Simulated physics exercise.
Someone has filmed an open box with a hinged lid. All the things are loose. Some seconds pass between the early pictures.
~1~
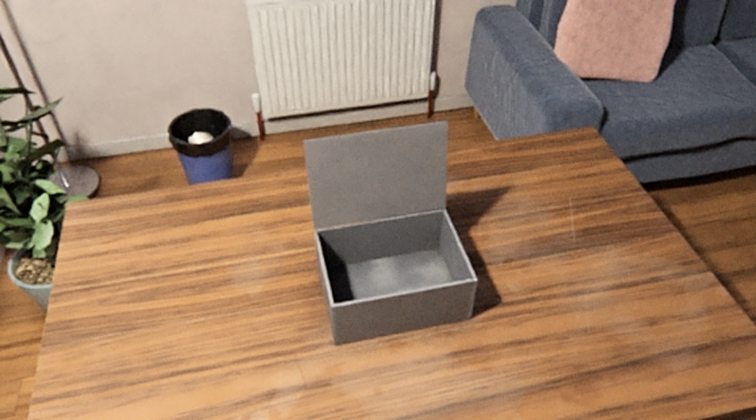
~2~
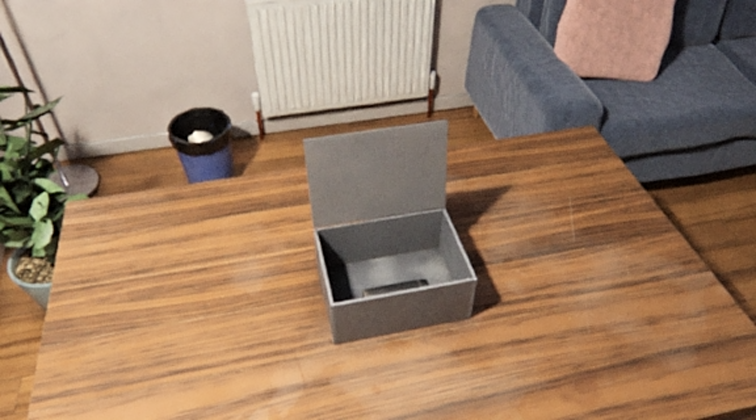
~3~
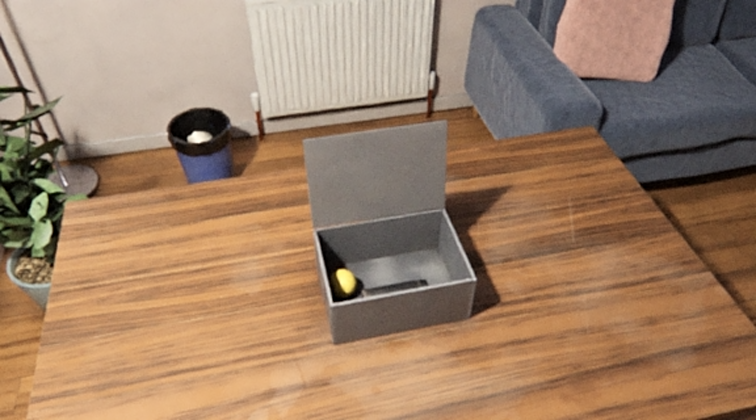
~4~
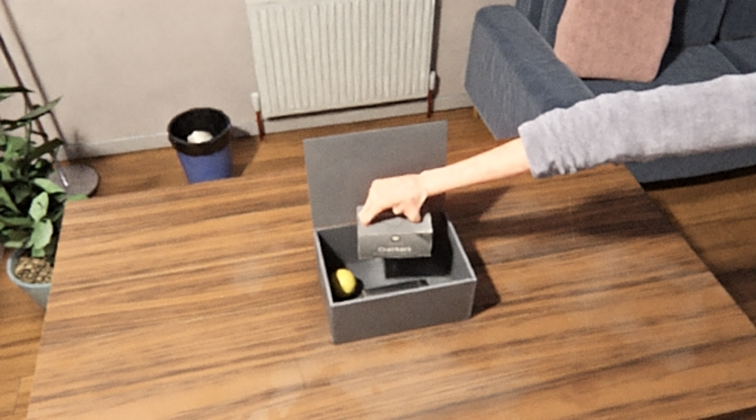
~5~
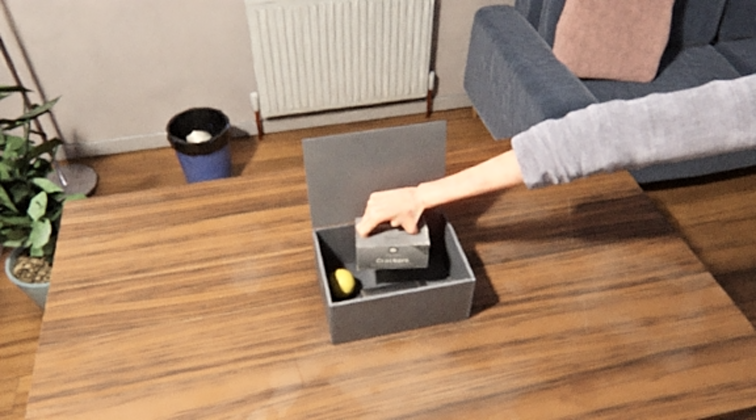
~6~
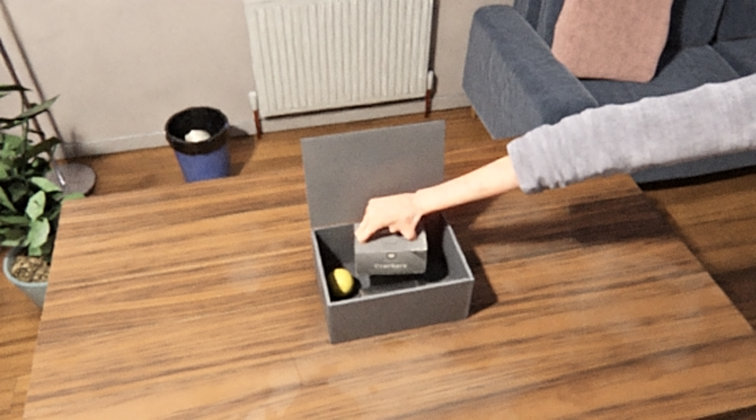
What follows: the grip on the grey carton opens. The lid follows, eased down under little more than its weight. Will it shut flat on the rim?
In the end the lid sits on the rim.
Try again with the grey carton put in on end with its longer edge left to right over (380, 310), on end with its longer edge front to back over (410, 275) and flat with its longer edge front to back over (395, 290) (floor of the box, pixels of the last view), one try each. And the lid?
In the first case it is held up; in the second case it is held up; in the third case it stays ajar.
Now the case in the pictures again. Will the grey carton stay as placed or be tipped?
The grey carton keeps its pose.
Then, 1.00 s past the last view, lid starting down; grey carton displaced a little near (390, 266); black shaker displaced a little.
Then, 1.70 s past the last view, lid 54° above the rim; grey carton displaced a little near (390, 266); black shaker displaced a little.
Then, 2.20 s past the last view, lid 19° above the rim; grey carton displaced a little near (390, 266); black shaker displaced a little.
Finally, lid shut; moved from the start, grey carton; the other 2 still in place. Final places as the last picture's camera would see them, grey carton near (390, 266).
